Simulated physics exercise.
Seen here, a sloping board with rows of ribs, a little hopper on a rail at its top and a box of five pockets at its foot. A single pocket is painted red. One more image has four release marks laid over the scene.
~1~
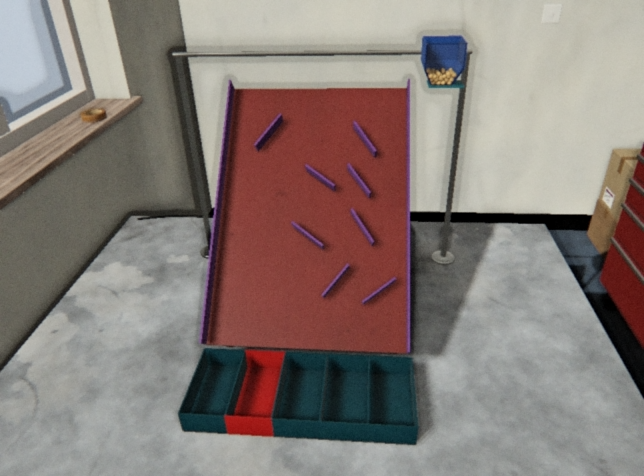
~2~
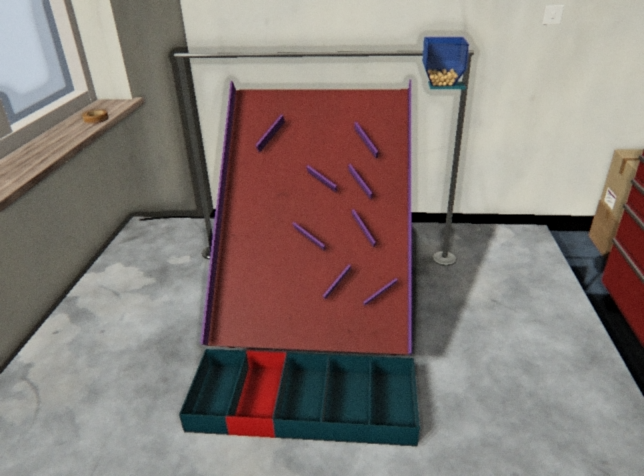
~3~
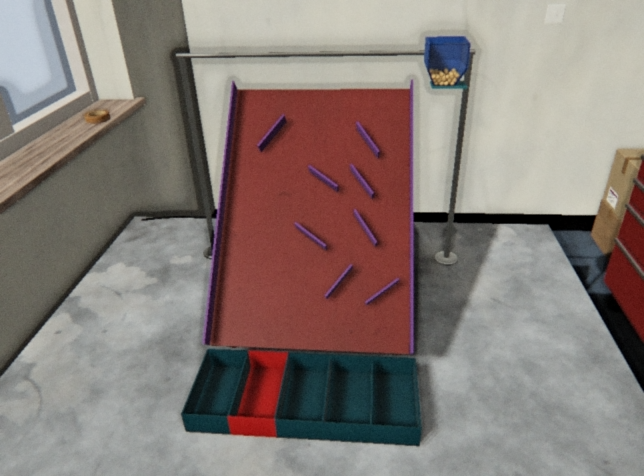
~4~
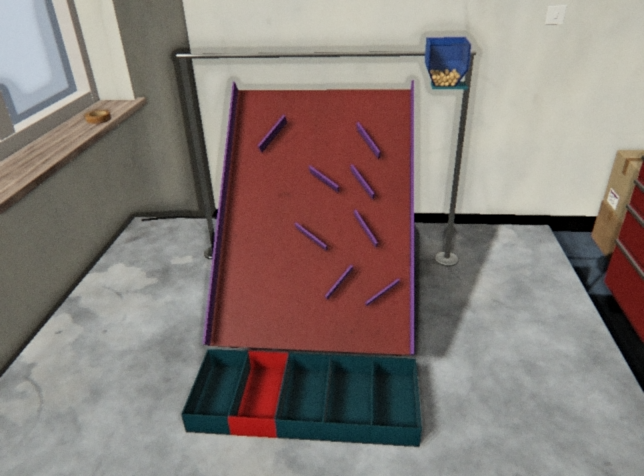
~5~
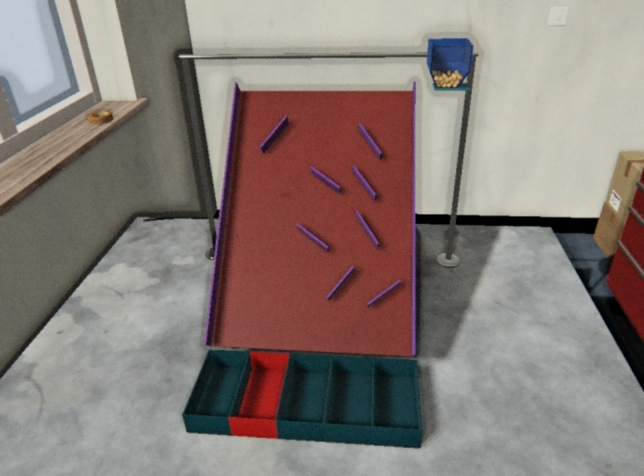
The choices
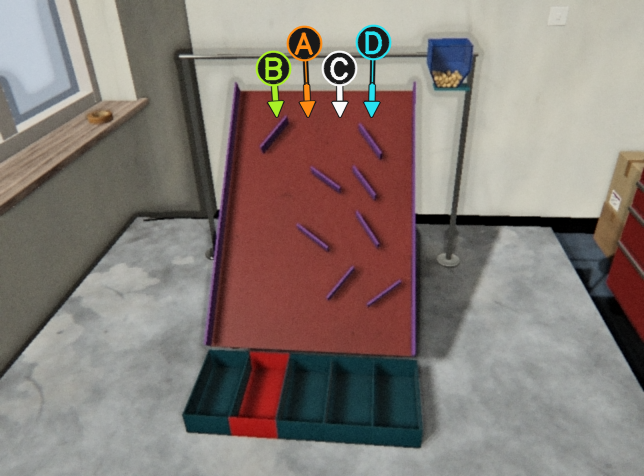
To begin with, a sloping red board with purple ribs stands above a box of five pockets, one painted red, while a blue hopper of dried chickpeas sits at the rail's right end. The view shifts very slightly, but the hopper, chickpeas and board show no clear movement of their own.
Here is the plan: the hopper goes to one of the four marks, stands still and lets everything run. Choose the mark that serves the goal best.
Take A.
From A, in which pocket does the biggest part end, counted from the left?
It is the second one.
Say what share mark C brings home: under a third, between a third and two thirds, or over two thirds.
It is under a third.
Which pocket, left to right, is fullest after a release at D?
It is the fifth one.
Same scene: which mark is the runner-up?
That is mark C.
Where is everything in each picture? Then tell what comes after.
The first frame shows hopper at (441, 76), dried chickpeas, door shut.
The second frame shows ribs (256, 146) to (282, 115), (355, 122) to (377, 152), (307, 166) to (336, 187).
The third frame shows ribs (351, 164) to (373, 193), (295, 223) to (326, 246), (354, 209) to (376, 243).
The fourth frame shows ribs (326, 297) to (352, 265), (366, 303) to (399, 279).
The fifth frame shows red pocket at (253, 427), number 2 of 5 from the left.
On the marked copy, mark A meets the board at (307, 111); mark B meets the board at (276, 111); mark C meets the board at (340, 111); mark D meets the board at (371, 111).
Choosing A, about half in the red pocket, about a third in other pockets, a small part held on the board, a small part outside the box.
Choosing B, none in the red pocket, nearly all in other pockets, a small part outside the box.
Choosing C, a small part in the red pocket, about two thirds in other pockets, about a quarter held on the board.
Choosing D, a small part in the red pocket, nearly all in other pockets, a stray few held on the board.
